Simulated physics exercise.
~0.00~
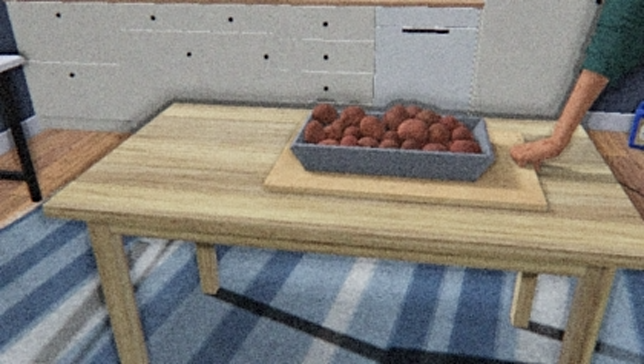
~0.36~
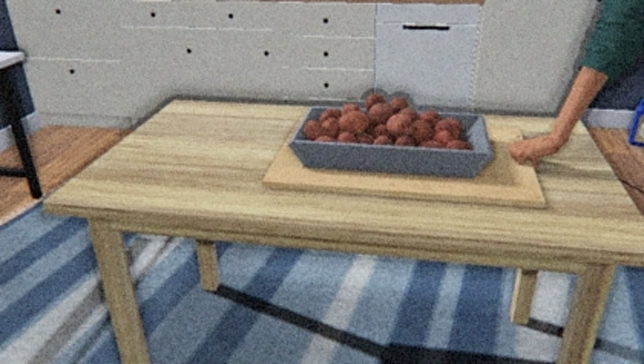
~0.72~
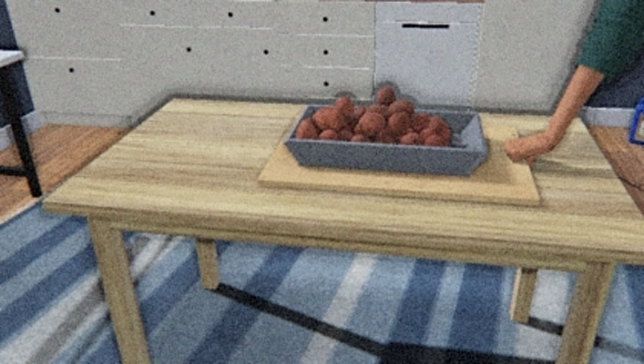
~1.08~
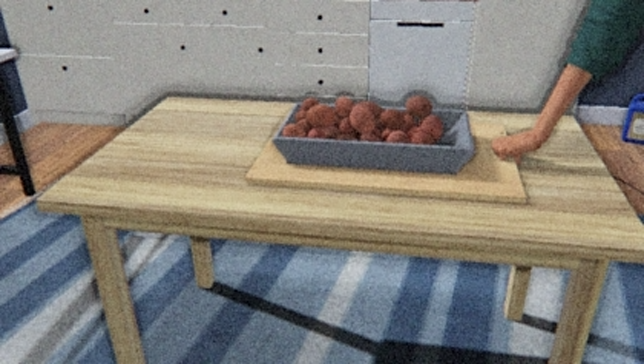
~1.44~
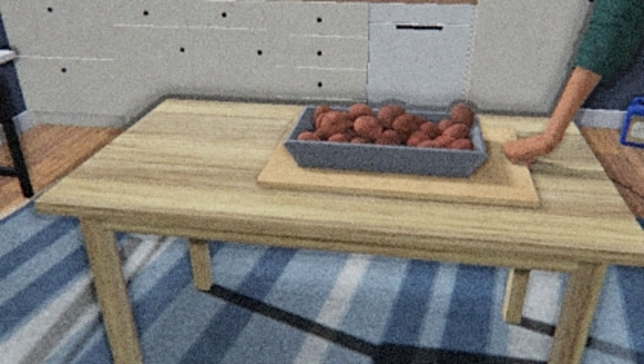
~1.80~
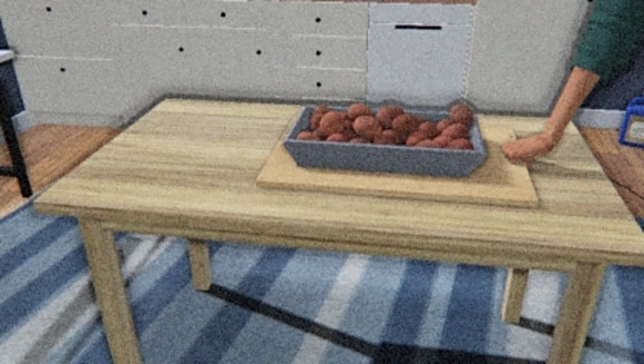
To begin with, a grey container with sloping ends, heaped with red potatoes, sits on a board on a wooden table, while a hand in a green sleeve reaches in from the right to the board's edge. The hand jerks the board a short way left, and the loose potatoes bunch up, some rising above the rim. As the board reaches farther left, the pile leaves a gap at the container's right end. The hand then draws the board slightly back right, and the potatoes spread rightward again. Finally the board rests, with nearly all the potatoes still inside.
